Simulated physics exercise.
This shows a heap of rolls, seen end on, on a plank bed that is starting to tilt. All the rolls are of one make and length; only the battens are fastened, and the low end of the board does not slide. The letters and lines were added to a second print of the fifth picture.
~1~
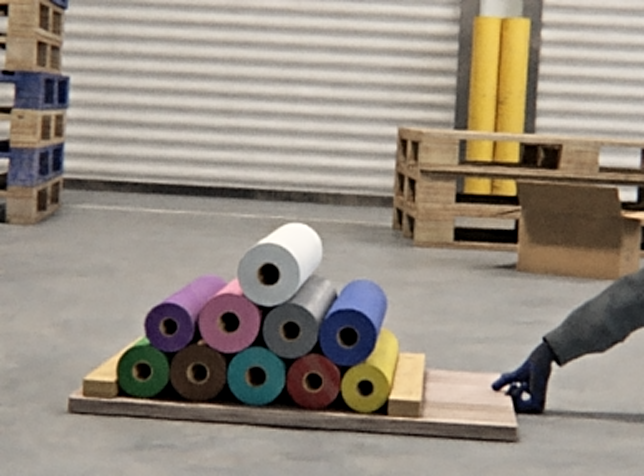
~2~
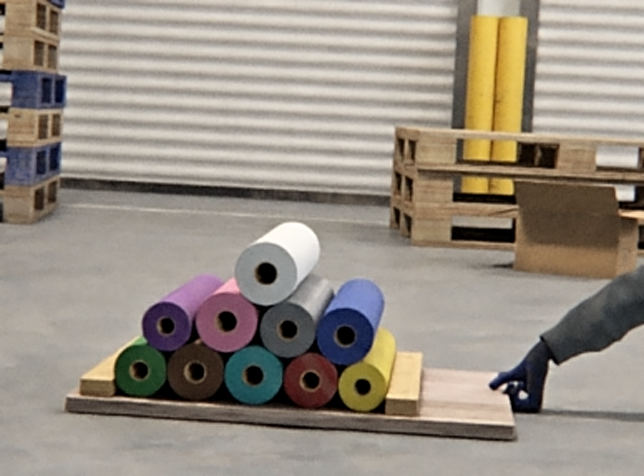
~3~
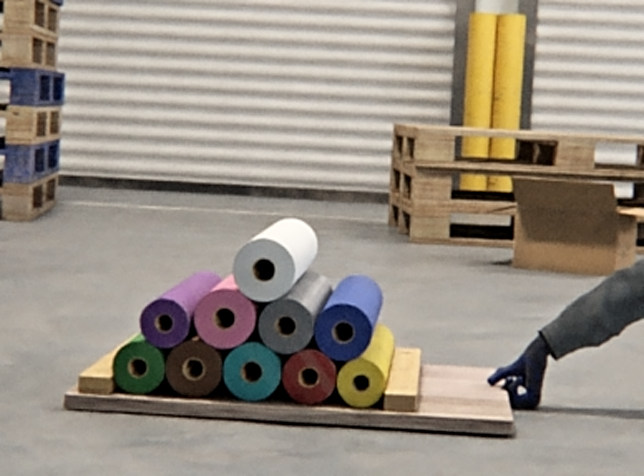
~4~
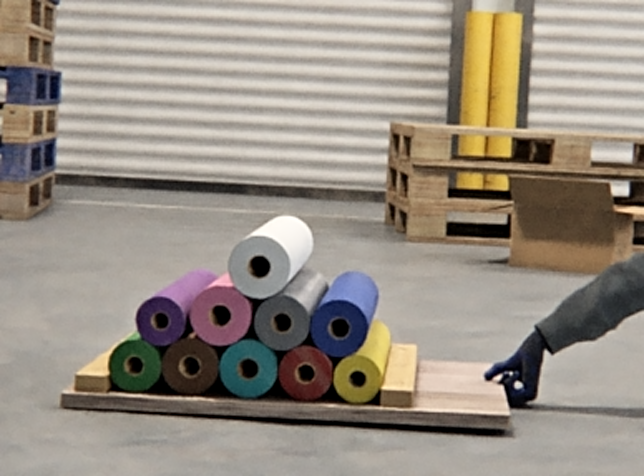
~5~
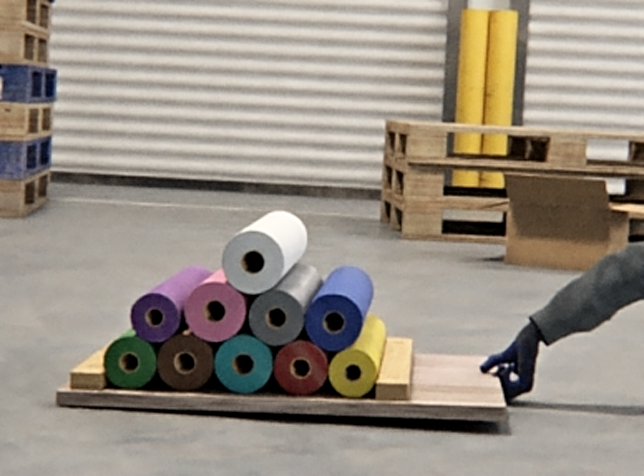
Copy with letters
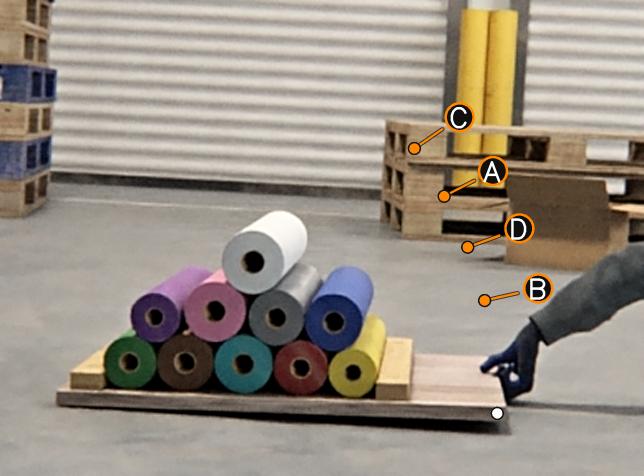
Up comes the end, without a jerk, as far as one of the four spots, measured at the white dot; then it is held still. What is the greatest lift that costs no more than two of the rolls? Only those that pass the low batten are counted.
The highest mark that will do is D.
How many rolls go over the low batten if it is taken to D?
At D the number is none.
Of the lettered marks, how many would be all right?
Two of the four.
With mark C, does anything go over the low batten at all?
Yes, at C.
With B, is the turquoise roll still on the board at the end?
Yes, with B.
On the marked copy, A at (444, 196); B at (485, 301); C at (415, 148); D at (468, 247); the white dot at (498, 413).
Taking D. A third of the way, board at 15°.
Two thirds of the way, board at 23°.
When it is over, board at 23°, none over the low batten.
As for the rest, A three over the low batten (pink, purple, white); B none over the low batten; C five over the low batten.
